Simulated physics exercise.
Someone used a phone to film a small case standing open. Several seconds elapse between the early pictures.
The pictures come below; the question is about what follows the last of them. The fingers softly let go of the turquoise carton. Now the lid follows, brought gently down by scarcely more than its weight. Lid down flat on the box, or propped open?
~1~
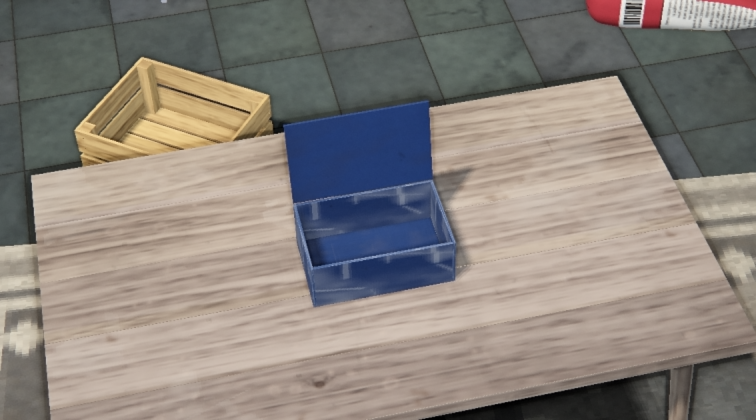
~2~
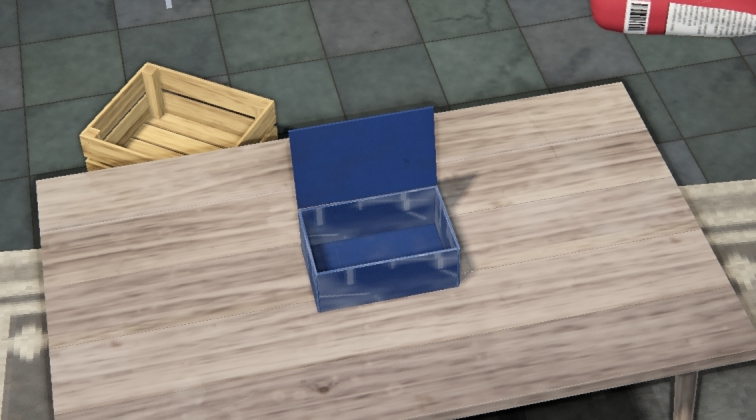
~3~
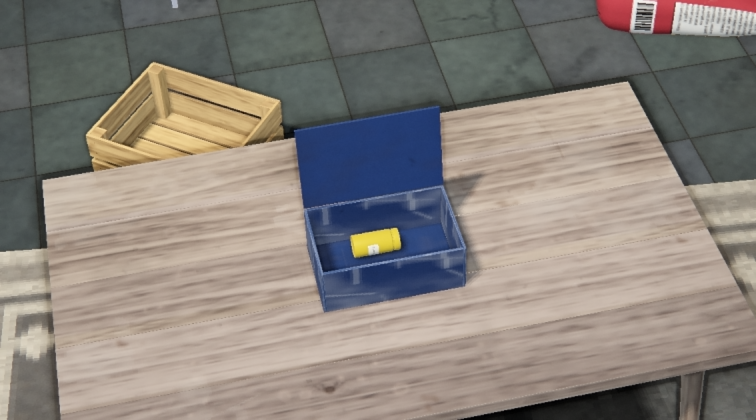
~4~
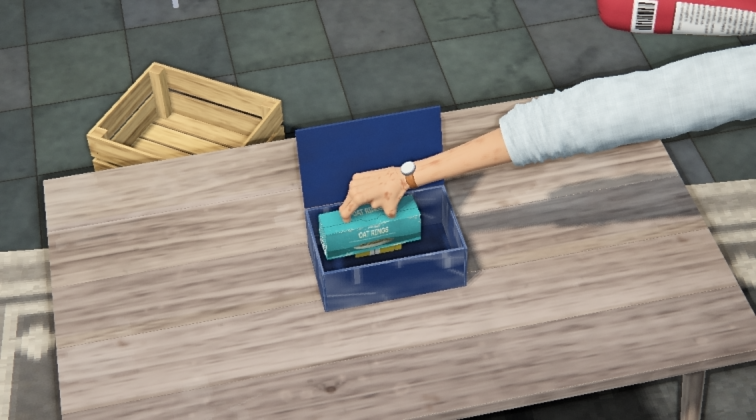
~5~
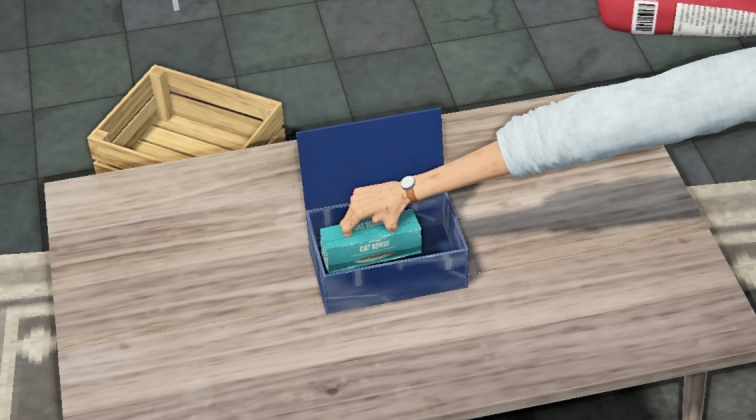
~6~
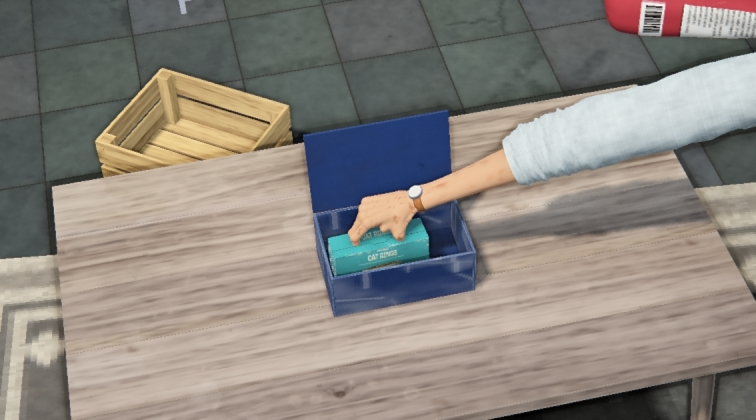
Down flat.
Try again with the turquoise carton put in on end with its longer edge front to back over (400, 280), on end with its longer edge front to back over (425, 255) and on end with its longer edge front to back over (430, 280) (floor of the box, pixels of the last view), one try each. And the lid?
Try one: Not closed. Try two: Not closed. Try three: Not closed.
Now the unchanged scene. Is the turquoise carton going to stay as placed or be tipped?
Once everything settles, it keeps its original angle.
Then, 1.10 s after the last picture, lid starting down; turquoise carton slid a little near (380, 267).
Then, 1.60 s after the last picture, lid 56° above the rim; turquoise carton slid a little near (380, 267).
Then, 1.90 s after the last picture, lid 19° above the rim; turquoise carton slid a little near (380, 267).
At rest, lid shut; moved from the start, turquoise carton; yellow shaker in place. Seen from the same camera at the end, turquoise carton near (380, 267).
